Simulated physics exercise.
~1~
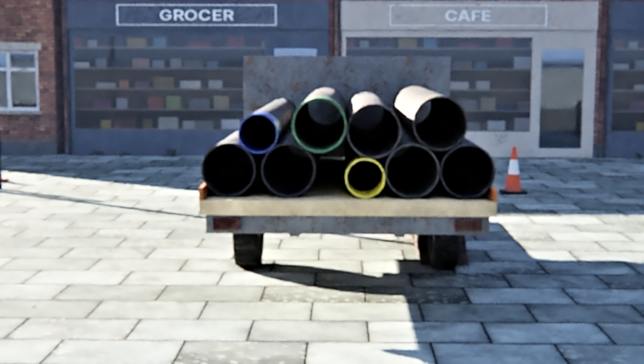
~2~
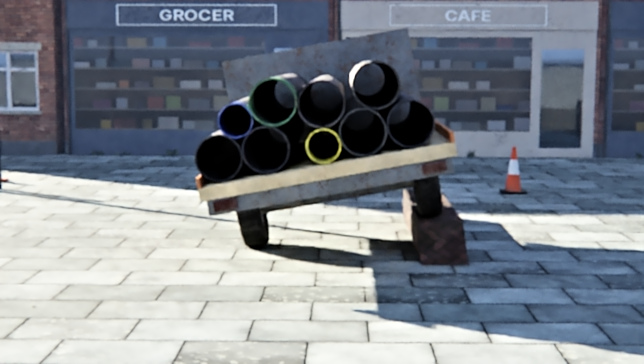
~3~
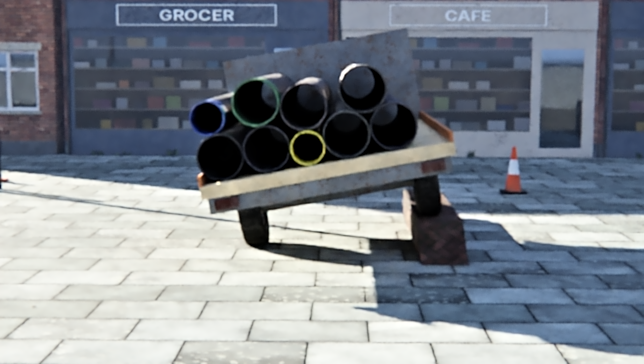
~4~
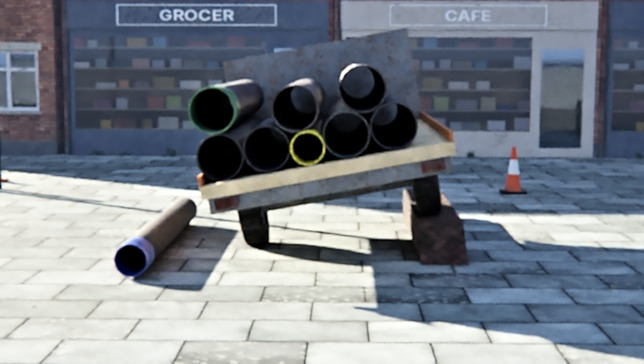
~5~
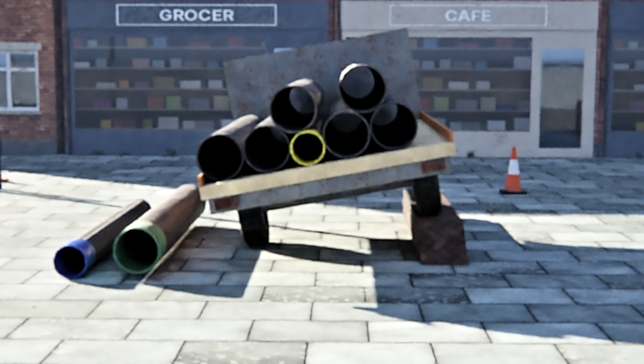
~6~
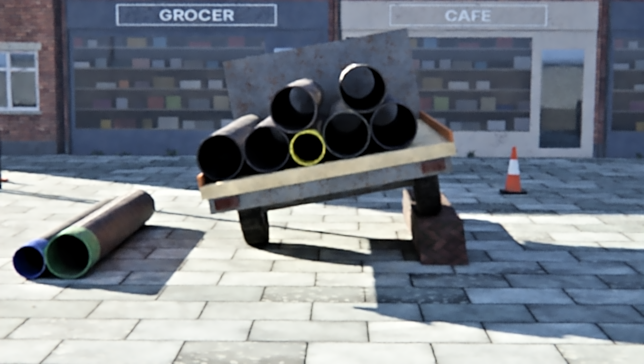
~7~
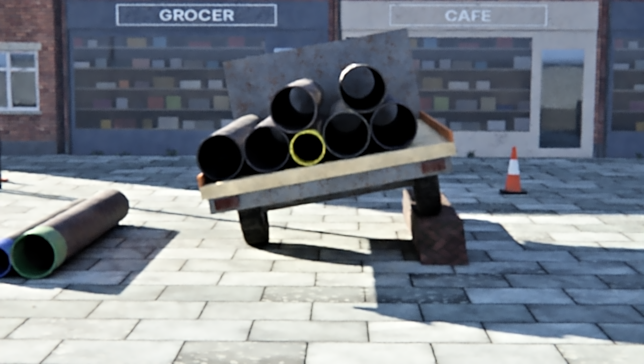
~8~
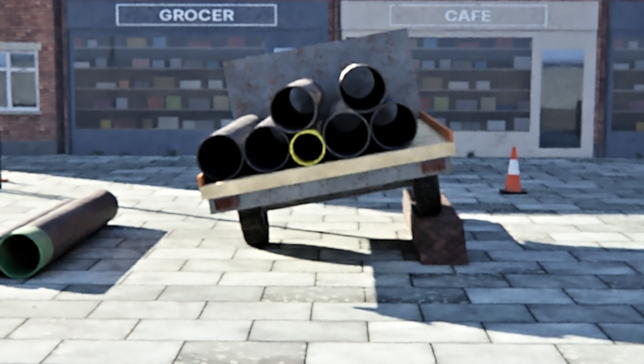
Pipes shifting left on a tilting trailer, the blue-rimmed then green-rimmed one dropping and rolling left while the yellow-rimmed stays aboard.
